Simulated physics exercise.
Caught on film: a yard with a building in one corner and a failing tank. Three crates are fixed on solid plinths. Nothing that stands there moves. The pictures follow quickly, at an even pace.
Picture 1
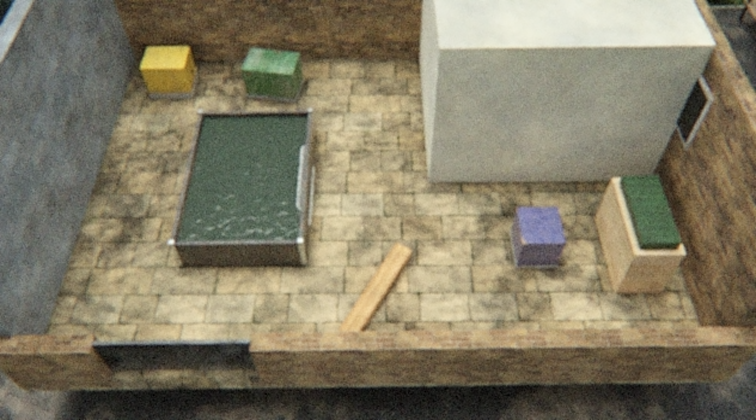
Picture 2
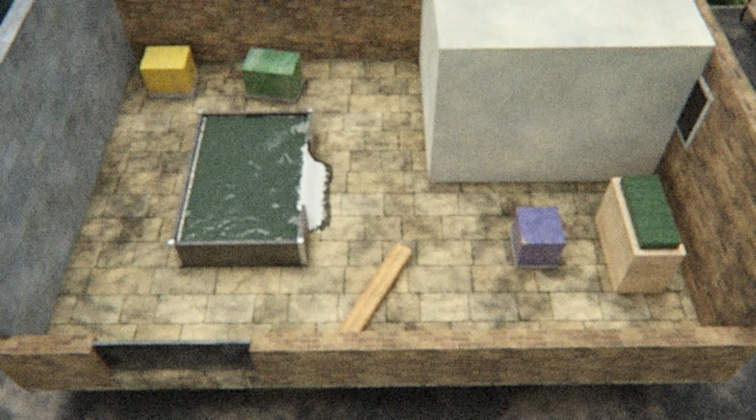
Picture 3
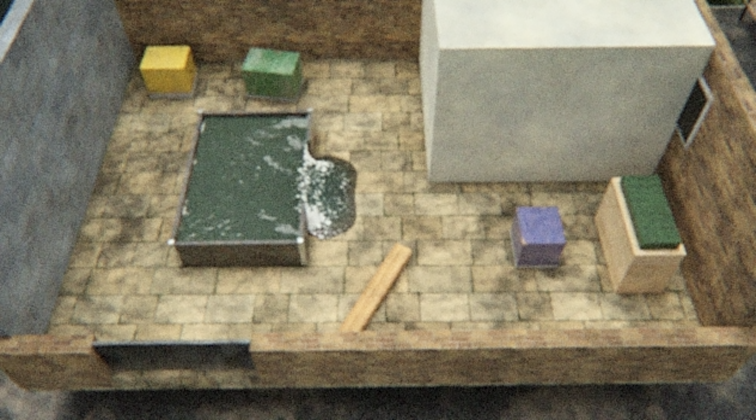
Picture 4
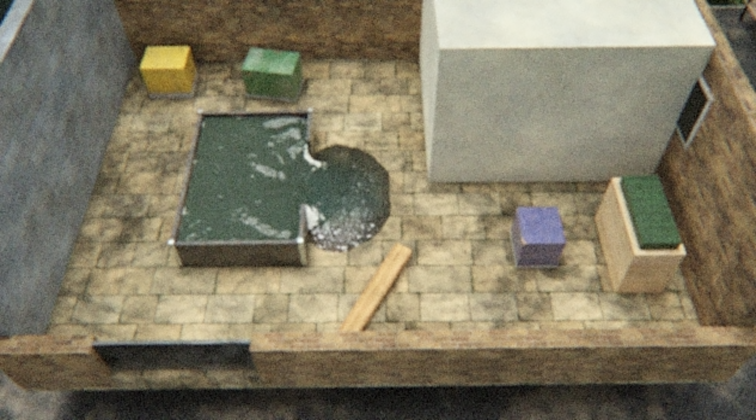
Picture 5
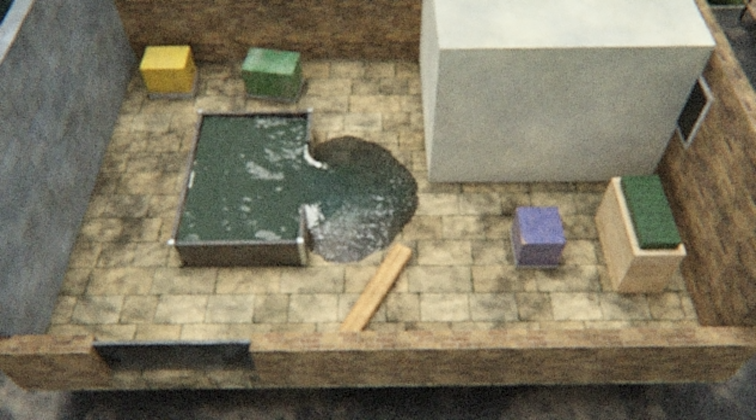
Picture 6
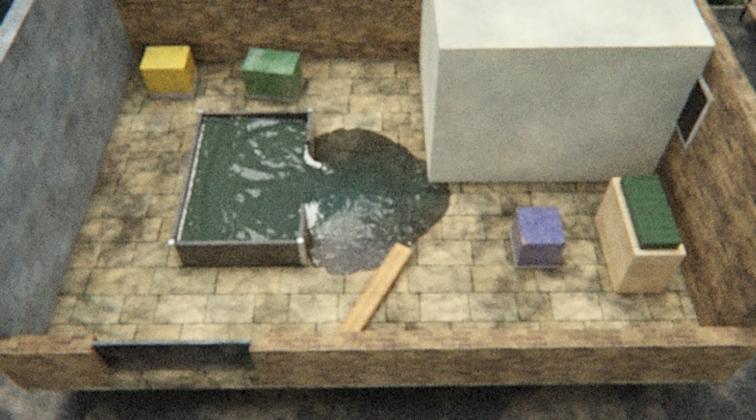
At first, a tank of dark green water sits whole and still in a walled yard, with a pale building at the upper right. Water then bursts through its right side in a white, foamy rush and spreads across the paving in a widening dark pool, reaching the wooden plank and the building's near corner.
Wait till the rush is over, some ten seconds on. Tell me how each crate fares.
In the end: The blue crate gets wet; the yellow crate stays dry; the green crate gets wet.
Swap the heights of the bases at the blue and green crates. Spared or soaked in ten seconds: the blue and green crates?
In short: The blue one is wetted, the green one gets wet.
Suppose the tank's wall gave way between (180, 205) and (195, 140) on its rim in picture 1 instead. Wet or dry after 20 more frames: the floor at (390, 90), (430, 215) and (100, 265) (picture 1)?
In turn: Clear, free of water, wet.
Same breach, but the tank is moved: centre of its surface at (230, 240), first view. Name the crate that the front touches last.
That is the yellow crate.
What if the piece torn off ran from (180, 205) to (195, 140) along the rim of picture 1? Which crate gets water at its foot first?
First comes the crate marked yellow.
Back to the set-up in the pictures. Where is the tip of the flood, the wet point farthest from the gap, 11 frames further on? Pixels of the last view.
Near (658, 222).
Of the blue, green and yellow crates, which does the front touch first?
The crate marked blue.
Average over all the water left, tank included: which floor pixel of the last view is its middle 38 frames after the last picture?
Roughly at (398, 200).
A moment on, water covers 20 % of the floor; the blue crate water round its plinth, the yellow crate not reached, the green crate not reached.
Next, water covers 35 % of the floor; the blue crate water round its plinth, the yellow crate not reached, the green crate not reached.
Then, water covers 50 % of the floor; the blue crate water round its plinth, the yellow crate not reached, the green crate water round its plinth.
Later, water covers 65 % of the floor; the blue crate water round its plinth, the yellow crate water round its plinth, the green crate water round its plinth.
In the end, water covers 90 % of the floor; the blue crate was topped, the yellow crate stayed above the water, the green crate was topped.
